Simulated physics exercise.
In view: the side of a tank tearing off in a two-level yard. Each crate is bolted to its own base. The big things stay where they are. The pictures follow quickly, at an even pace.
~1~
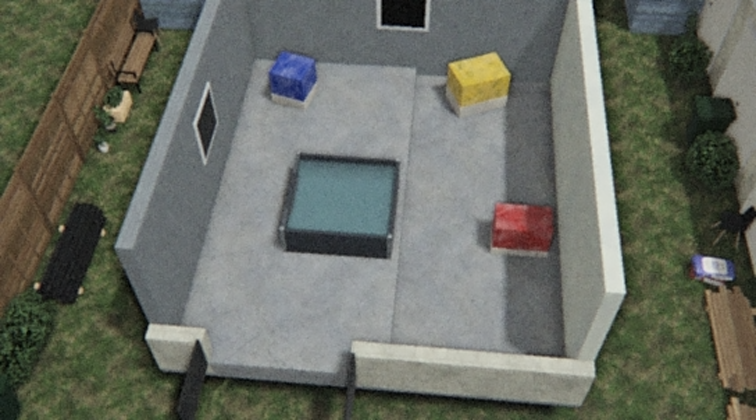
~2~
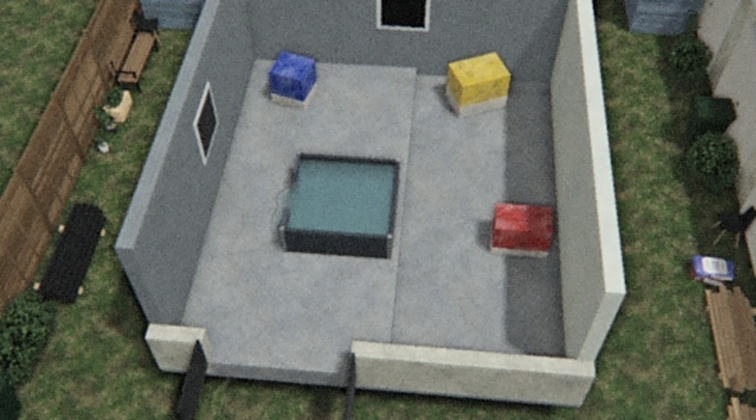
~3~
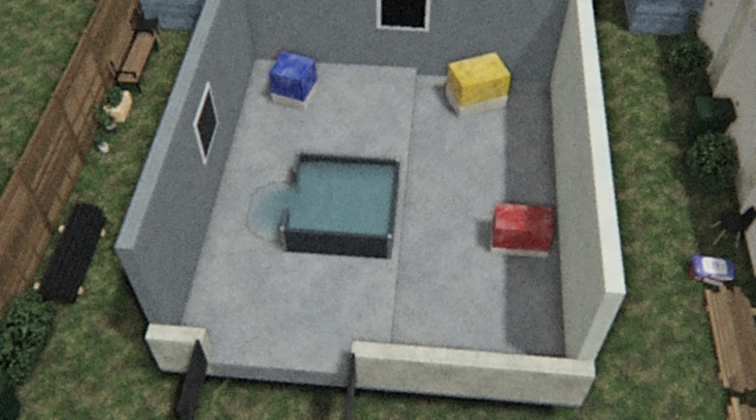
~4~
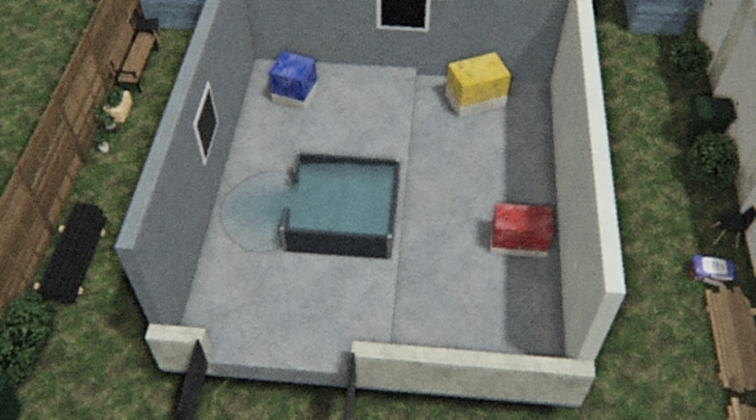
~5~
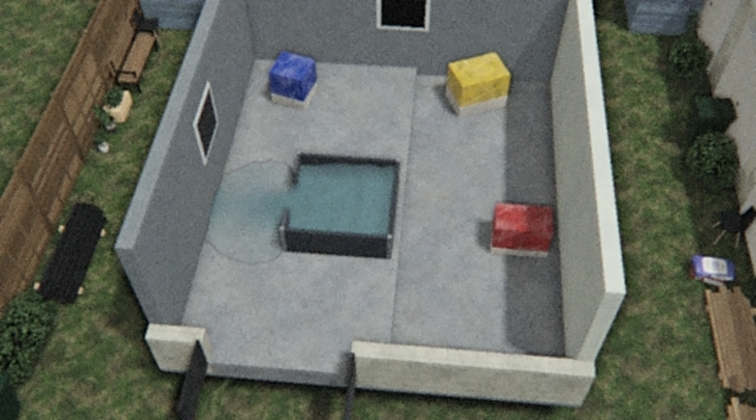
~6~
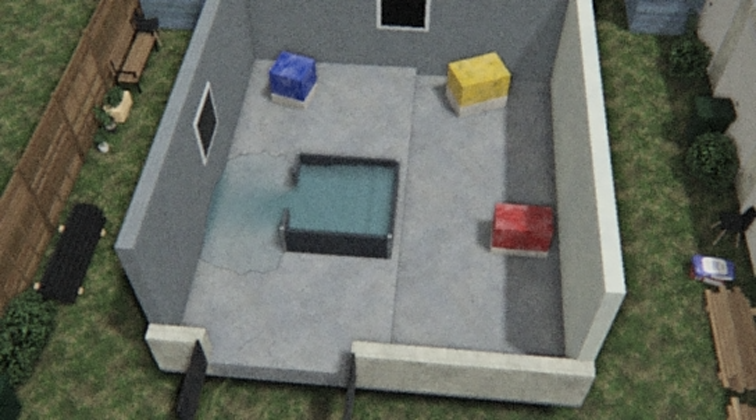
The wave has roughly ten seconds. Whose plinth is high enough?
In the end: The red crate escapes dry; the blue crate escapes dry; the yellow crate escapes dry.
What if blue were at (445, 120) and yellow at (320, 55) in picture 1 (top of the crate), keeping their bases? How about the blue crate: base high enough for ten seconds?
The blue crate escapes it.
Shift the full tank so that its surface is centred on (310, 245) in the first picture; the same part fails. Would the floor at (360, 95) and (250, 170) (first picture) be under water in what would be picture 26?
One after the other: Awash, covered.
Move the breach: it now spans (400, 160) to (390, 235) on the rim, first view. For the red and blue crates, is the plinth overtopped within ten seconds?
My reading: The red crate is soaked; the blue crate is spared.
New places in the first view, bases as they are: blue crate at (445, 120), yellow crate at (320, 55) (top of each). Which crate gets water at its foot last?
It is the red-painted one.
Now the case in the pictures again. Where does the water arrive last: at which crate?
The red one.
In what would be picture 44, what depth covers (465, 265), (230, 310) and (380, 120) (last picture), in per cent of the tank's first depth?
In turn 0, 10 and 6 in a hundred.
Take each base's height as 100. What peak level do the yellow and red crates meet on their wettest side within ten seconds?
About 20 and 20 per cent.
A moment on, water covers 10 % of the floor; the red crate not reached, the blue crate not reached, the yellow crate not reached.
Next, water covers 20 % of the floor; the red crate not reached, the blue crate water round its plinth, the yellow crate not reached.
Then, water covers 30 % of the floor; the red crate not reached, the blue crate water round its plinth, the yellow crate not reached.
Later, water covers 55 % of the floor; the red crate not reached, the blue crate water round its plinth, the yellow crate water round its plinth.
In the end, water covers 75 % of the floor; the red crate stayed above the water, the blue crate stayed above the water, the yellow crate stayed above the water.
